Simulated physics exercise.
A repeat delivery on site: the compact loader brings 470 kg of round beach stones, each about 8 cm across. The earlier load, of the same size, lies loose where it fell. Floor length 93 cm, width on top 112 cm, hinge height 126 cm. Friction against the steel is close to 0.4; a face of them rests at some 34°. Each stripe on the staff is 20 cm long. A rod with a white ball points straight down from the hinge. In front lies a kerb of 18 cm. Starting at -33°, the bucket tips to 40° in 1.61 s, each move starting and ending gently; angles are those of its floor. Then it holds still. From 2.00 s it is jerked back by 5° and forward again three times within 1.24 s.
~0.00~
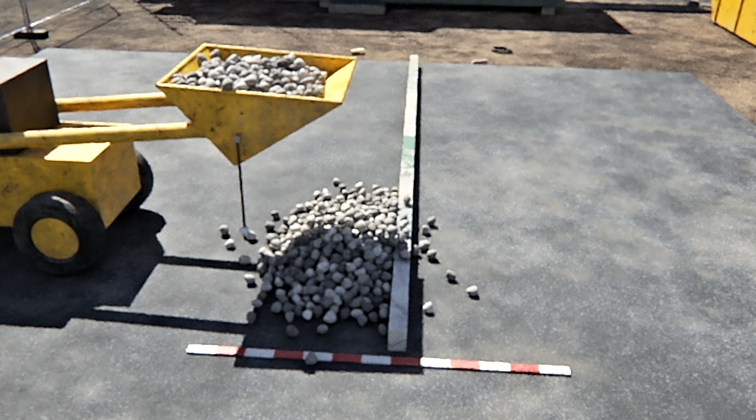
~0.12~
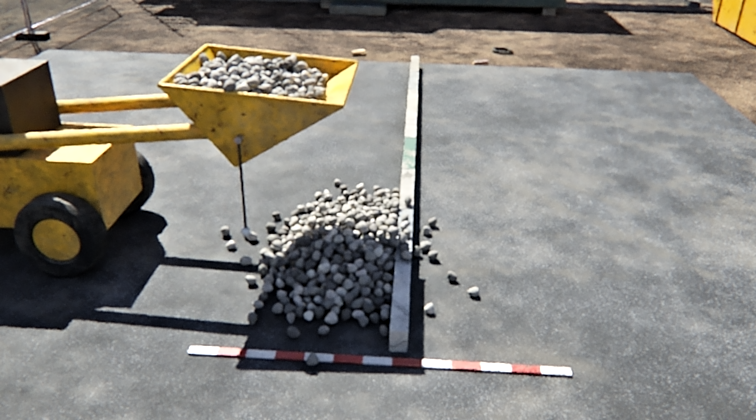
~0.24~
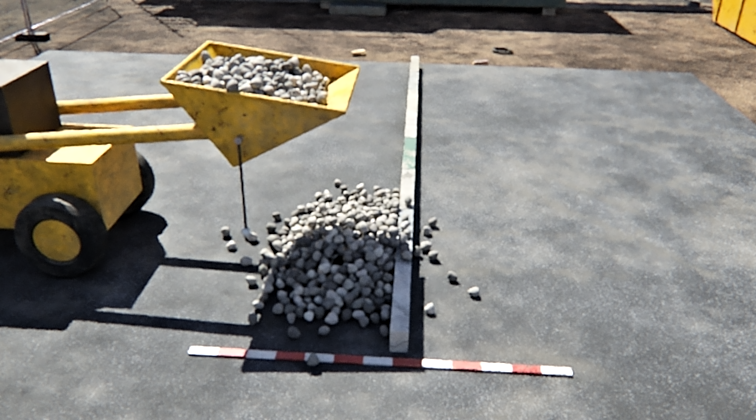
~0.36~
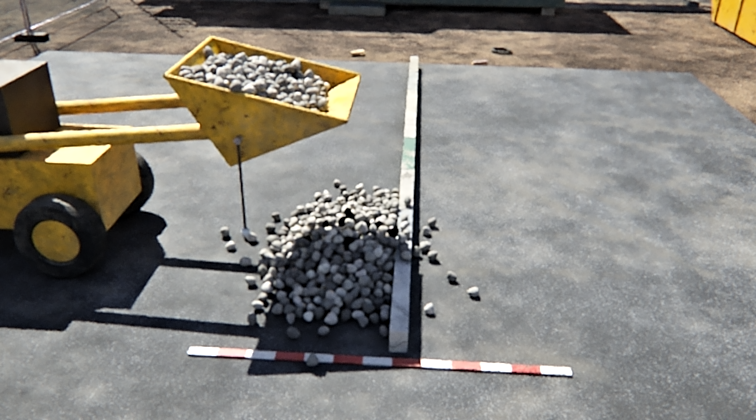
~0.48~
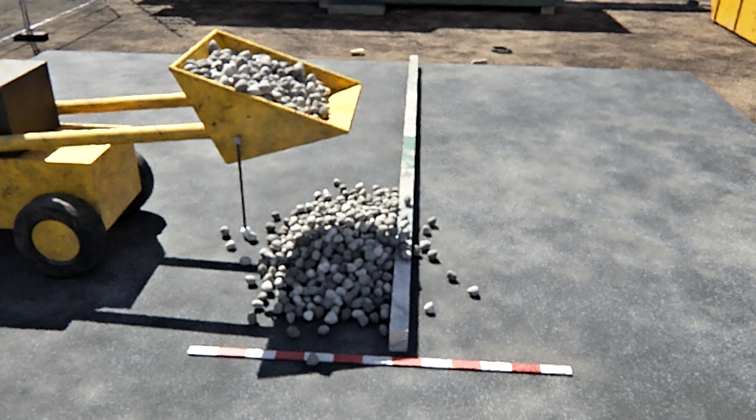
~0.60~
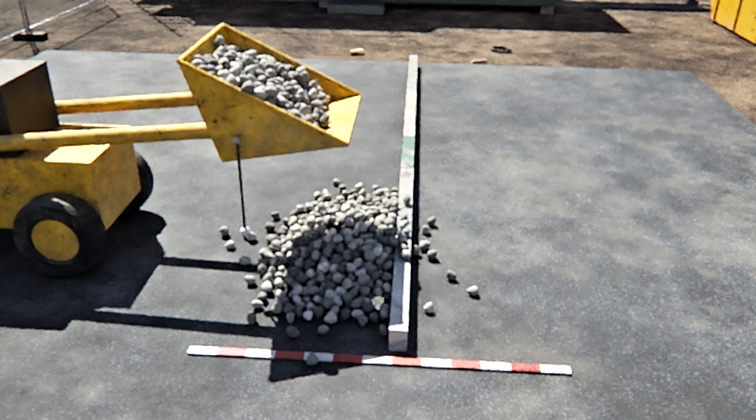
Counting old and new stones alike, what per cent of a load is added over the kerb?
Some 26 per cent is added.
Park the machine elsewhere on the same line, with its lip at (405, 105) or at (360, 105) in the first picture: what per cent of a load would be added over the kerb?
About 90 and 45 per cent.
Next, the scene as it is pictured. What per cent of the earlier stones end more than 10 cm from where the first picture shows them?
About 15 per cent.
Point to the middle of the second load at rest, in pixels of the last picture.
Near (372, 238).
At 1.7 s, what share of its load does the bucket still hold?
Roughly 25 per cent is still inside.
After 1.2 s the floor is at 29°; in per cent of one load, 93 in the bucket, 106 on this side of the kerb, 1 over the kerb; the foremost stones are at (435, 258).
After 1.7 s the floor is at 40°; in per cent of one load, 25 in the bucket, 169 on this side of the kerb, 6 over the kerb; the foremost stones are at (444, 249).
After 3.7 s the floor is at 40°; in per cent of one load, 0 in the bucket, 172 on this side of the kerb, 28 over the kerb; the foremost stones are at (573, 290).
After 6.4 s the floor is at 40°; in per cent of one load, 0 in the bucket, 172 on this side of the kerb, 28 over the kerb; the foremost stones are at (573, 290). Net gain over the kerb, 26.
